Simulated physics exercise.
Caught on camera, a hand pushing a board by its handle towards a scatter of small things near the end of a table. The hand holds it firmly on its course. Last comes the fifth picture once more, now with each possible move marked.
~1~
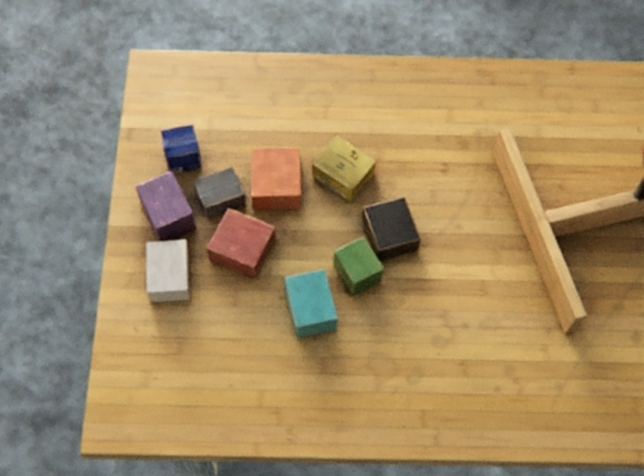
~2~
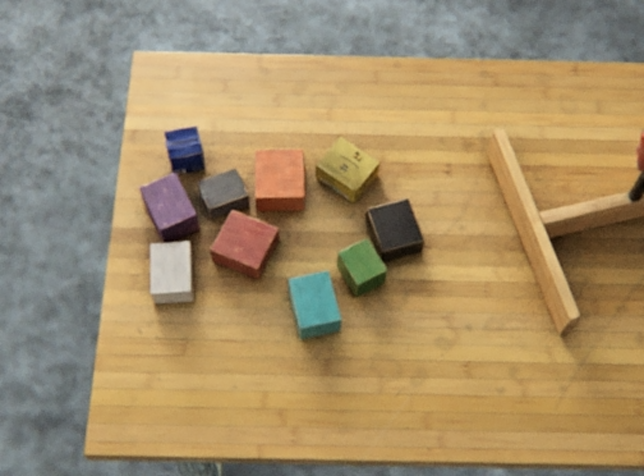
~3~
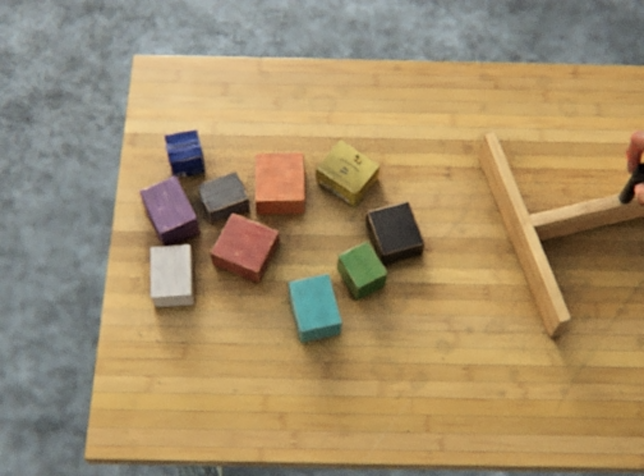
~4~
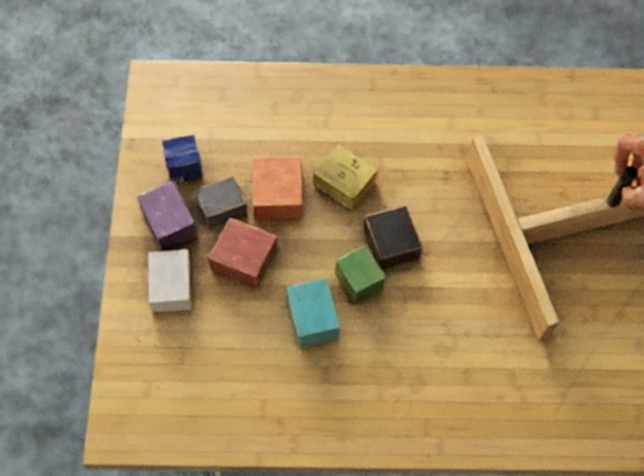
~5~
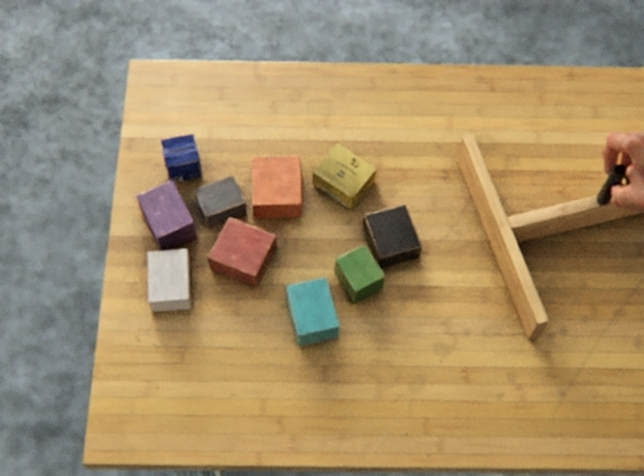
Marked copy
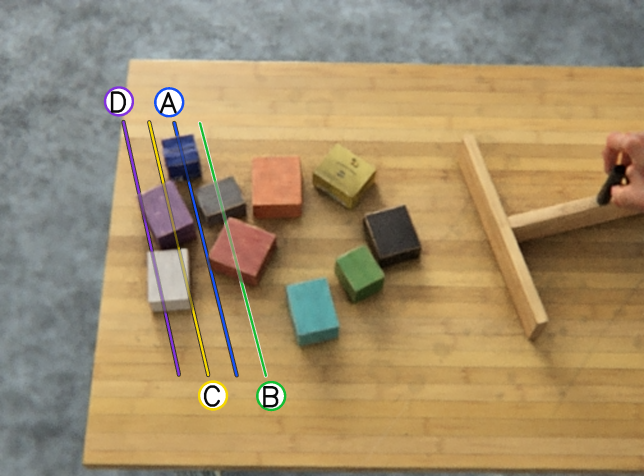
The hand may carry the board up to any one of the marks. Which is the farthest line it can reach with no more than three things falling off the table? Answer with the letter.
At A, and not beyond.
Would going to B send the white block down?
No.
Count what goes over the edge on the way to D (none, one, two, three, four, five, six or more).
In all, six or more.
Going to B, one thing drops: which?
The purple block.
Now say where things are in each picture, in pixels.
The first picture shows grey box (220, 192); red block (241, 243); orange block (276, 178).
The second picture shows board (536, 220); turquoise block (315, 305).
The third picture shows board (526, 222); white block (172, 276).
The fourth picture shows board (514, 226); purple block (167, 217).
The fifth picture shows board (504, 224); black block (392, 236); grey box (220, 201); red block (242, 252).
On the marked copy, A at (203, 241); B at (231, 241); C at (177, 241); D at (149, 240).
Following A. Soon after the start, board (397, 223); yellow box (335, 177); green block (344, 278).
Later, board (289, 221); purple block (119, 233); grey box (159, 218).
In the end, board (205, 220); purple block over the edge; grey box over the edge; three fallen.
As for the rest, B is within the limit but short; C drops five; D drops seven.
